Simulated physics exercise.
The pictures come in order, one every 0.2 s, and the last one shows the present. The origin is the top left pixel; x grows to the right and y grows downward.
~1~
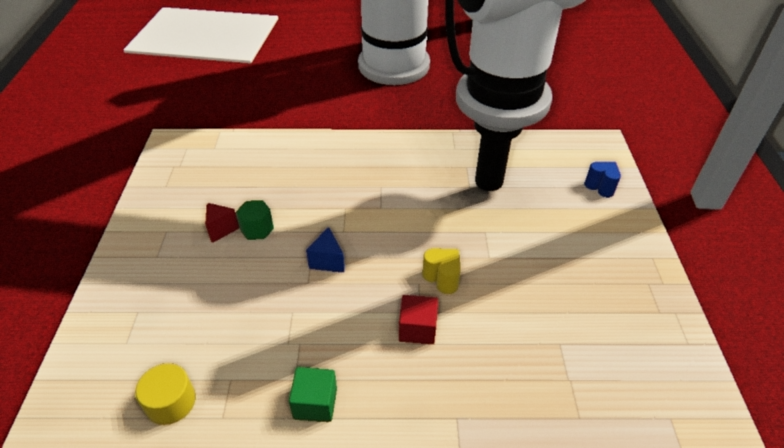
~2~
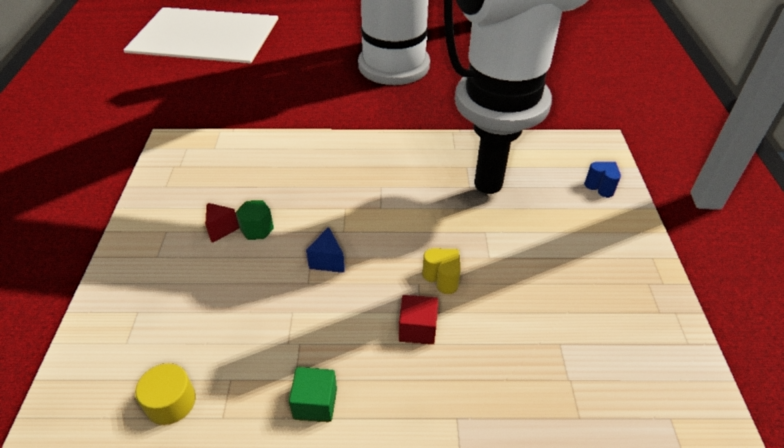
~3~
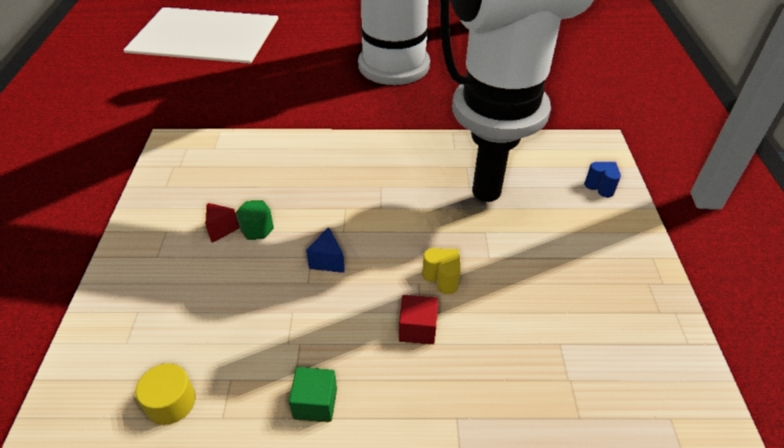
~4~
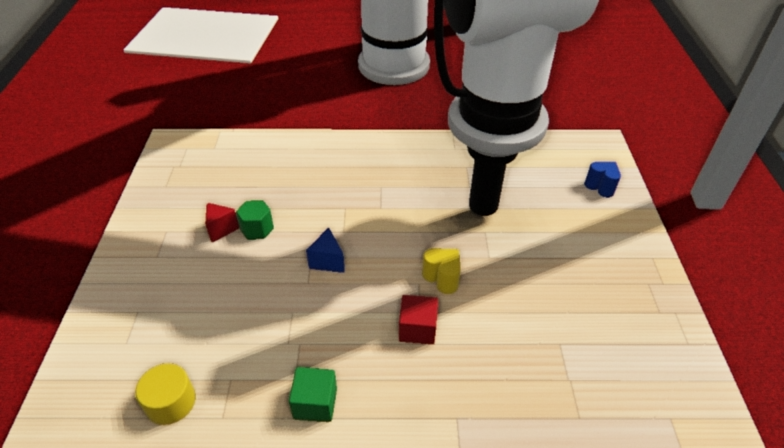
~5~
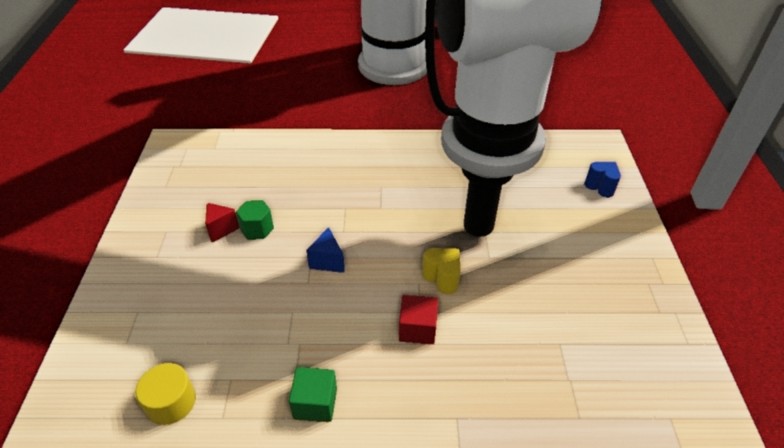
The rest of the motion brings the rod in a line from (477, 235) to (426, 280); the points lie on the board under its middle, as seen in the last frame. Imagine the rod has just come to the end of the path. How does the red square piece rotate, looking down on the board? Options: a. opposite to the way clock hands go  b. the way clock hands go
I choose b.
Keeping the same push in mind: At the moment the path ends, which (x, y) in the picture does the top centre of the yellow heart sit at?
Around pixel (431, 289).
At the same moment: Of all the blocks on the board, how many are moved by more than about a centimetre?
Blocks moved: One.
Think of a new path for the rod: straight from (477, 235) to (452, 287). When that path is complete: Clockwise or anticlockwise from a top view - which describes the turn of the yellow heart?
From overhead, the rotation is clockwise.
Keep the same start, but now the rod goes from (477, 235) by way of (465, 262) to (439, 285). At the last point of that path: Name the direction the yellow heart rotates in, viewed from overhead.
It goes round the way clock hands do.
On the path given first. Halfway along, rod (453, 249); nothing pushed yet.
At the end, rod (427, 272); red square piece (419, 315), turned 20° clockwise; yellow heart (431, 289), turned 20° anticlockwise.
